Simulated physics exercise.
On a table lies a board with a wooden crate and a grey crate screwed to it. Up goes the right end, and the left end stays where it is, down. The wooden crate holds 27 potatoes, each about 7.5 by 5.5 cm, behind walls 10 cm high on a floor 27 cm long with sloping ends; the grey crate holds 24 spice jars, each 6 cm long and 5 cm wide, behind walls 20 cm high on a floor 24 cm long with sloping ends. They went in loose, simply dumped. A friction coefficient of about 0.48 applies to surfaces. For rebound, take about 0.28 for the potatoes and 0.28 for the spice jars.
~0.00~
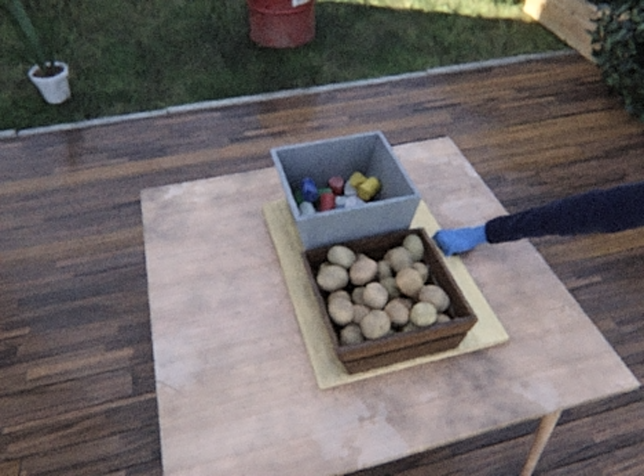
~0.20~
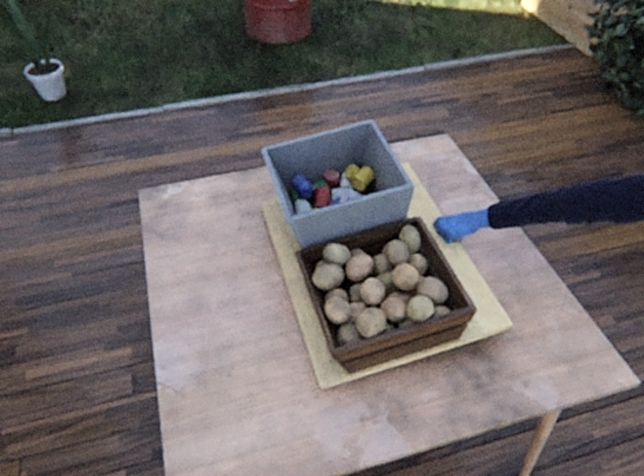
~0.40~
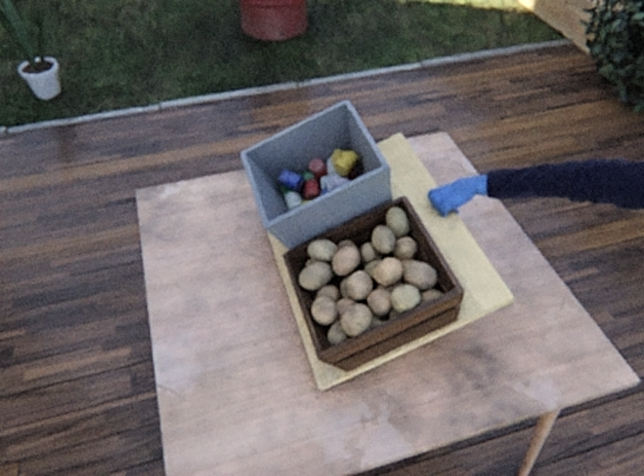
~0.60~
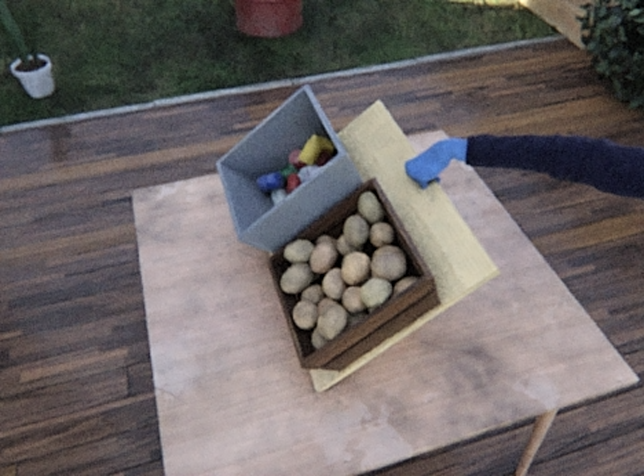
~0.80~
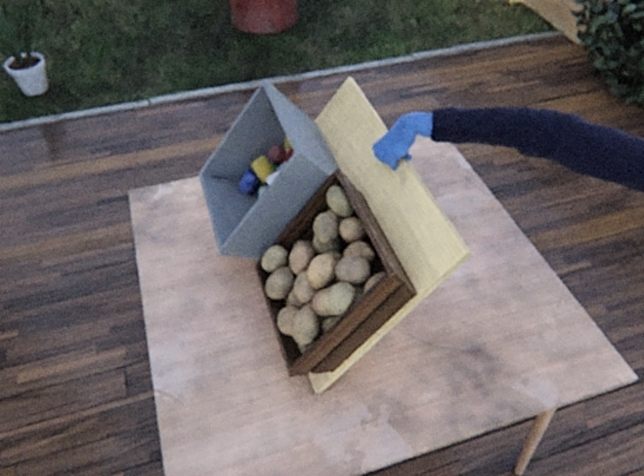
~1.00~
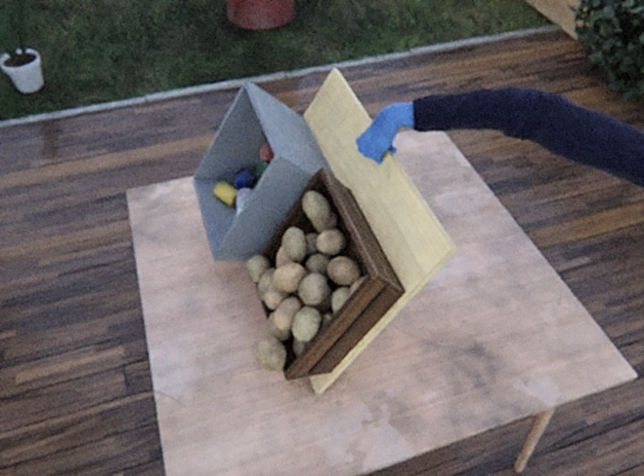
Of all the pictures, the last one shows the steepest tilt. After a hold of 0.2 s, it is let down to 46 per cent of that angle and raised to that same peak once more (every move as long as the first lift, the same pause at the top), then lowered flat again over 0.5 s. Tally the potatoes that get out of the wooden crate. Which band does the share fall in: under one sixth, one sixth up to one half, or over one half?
One sixth up to one half.
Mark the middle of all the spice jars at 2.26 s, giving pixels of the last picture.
Their middle is around (303, 197).
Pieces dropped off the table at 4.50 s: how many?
The total is close to 0.
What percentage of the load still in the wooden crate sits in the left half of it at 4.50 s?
Near 60 per cent.
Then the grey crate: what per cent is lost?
Grey crate: 0%.
After 1.56 s, tilt 48°; wooden crate 20 in, 7 out and grey crate 24 in, 0 out.
After 2.26 s, tilt 27°; wooden crate 19 in, 8 out and grey crate 24 in, 0 out.
After 3.24 s, tilt 57°; wooden crate 19 in, 8 out and grey crate 24 in, 0 out.
Final count (at 4.50 s), wooden crate 19 in, 8 out and grey crate 24 in, 0 out. Asked share, 8 of 27, 30 per cent.
